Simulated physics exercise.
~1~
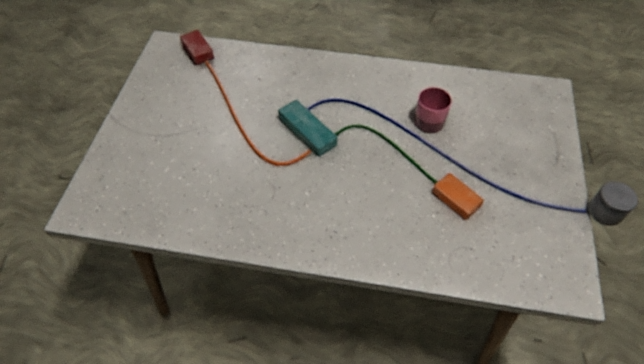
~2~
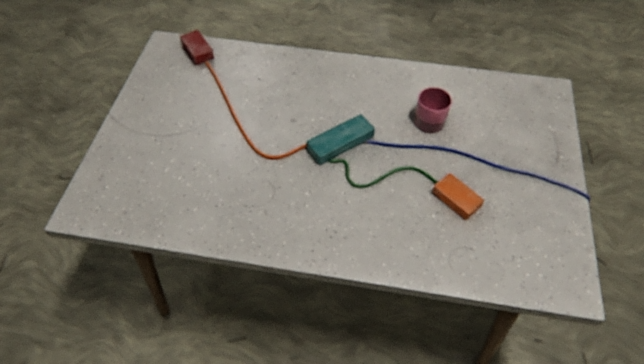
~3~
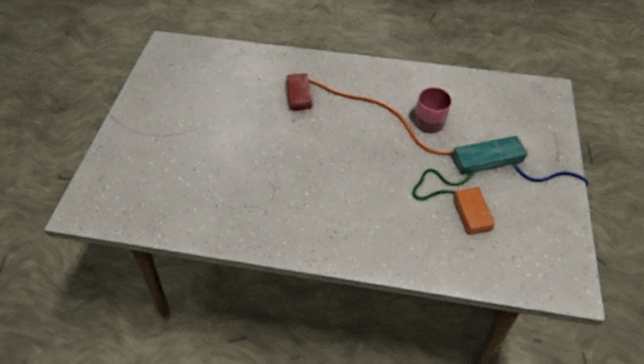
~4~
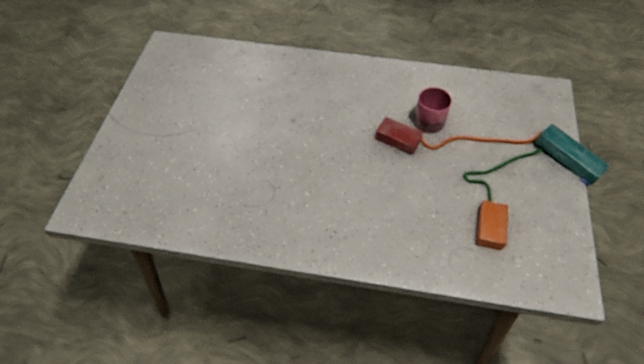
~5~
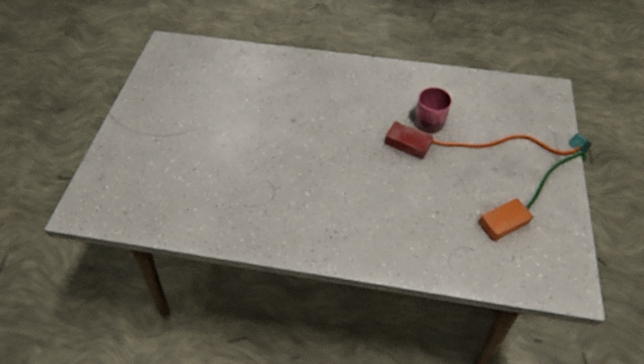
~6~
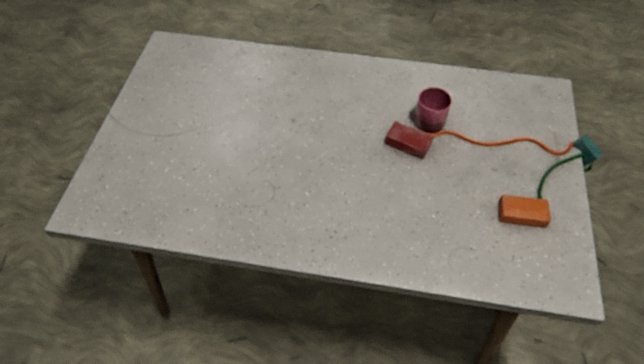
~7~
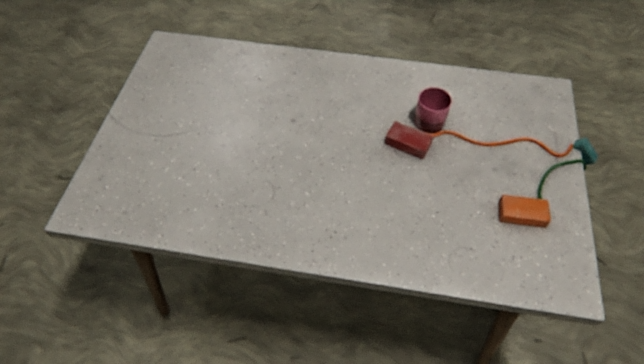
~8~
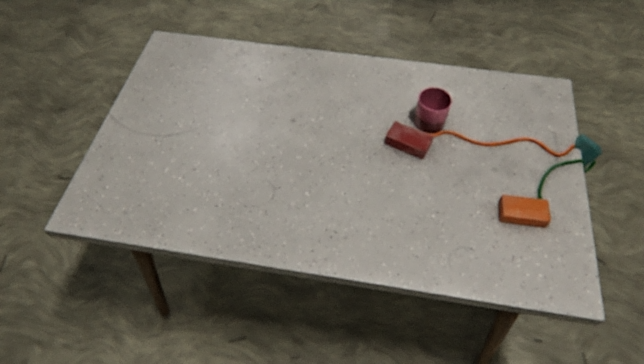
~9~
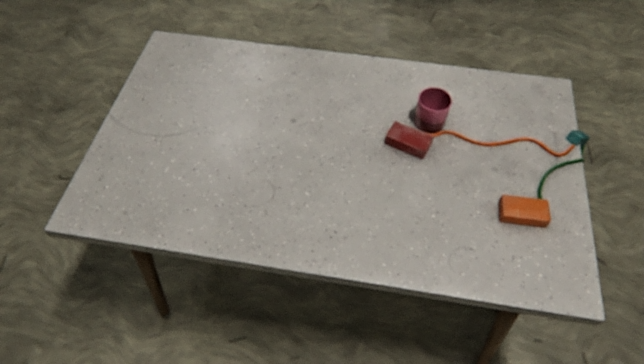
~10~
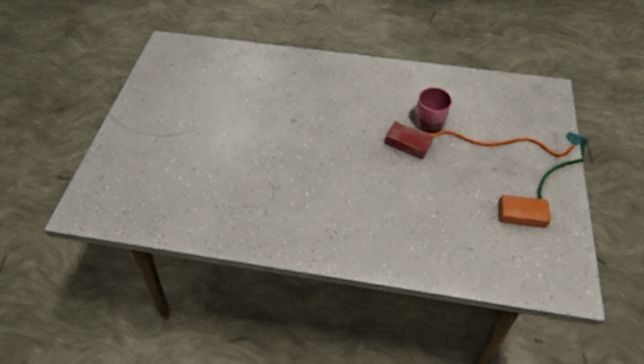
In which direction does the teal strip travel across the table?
The teal strip moves to the right, from near the middle of the table to the right edge.
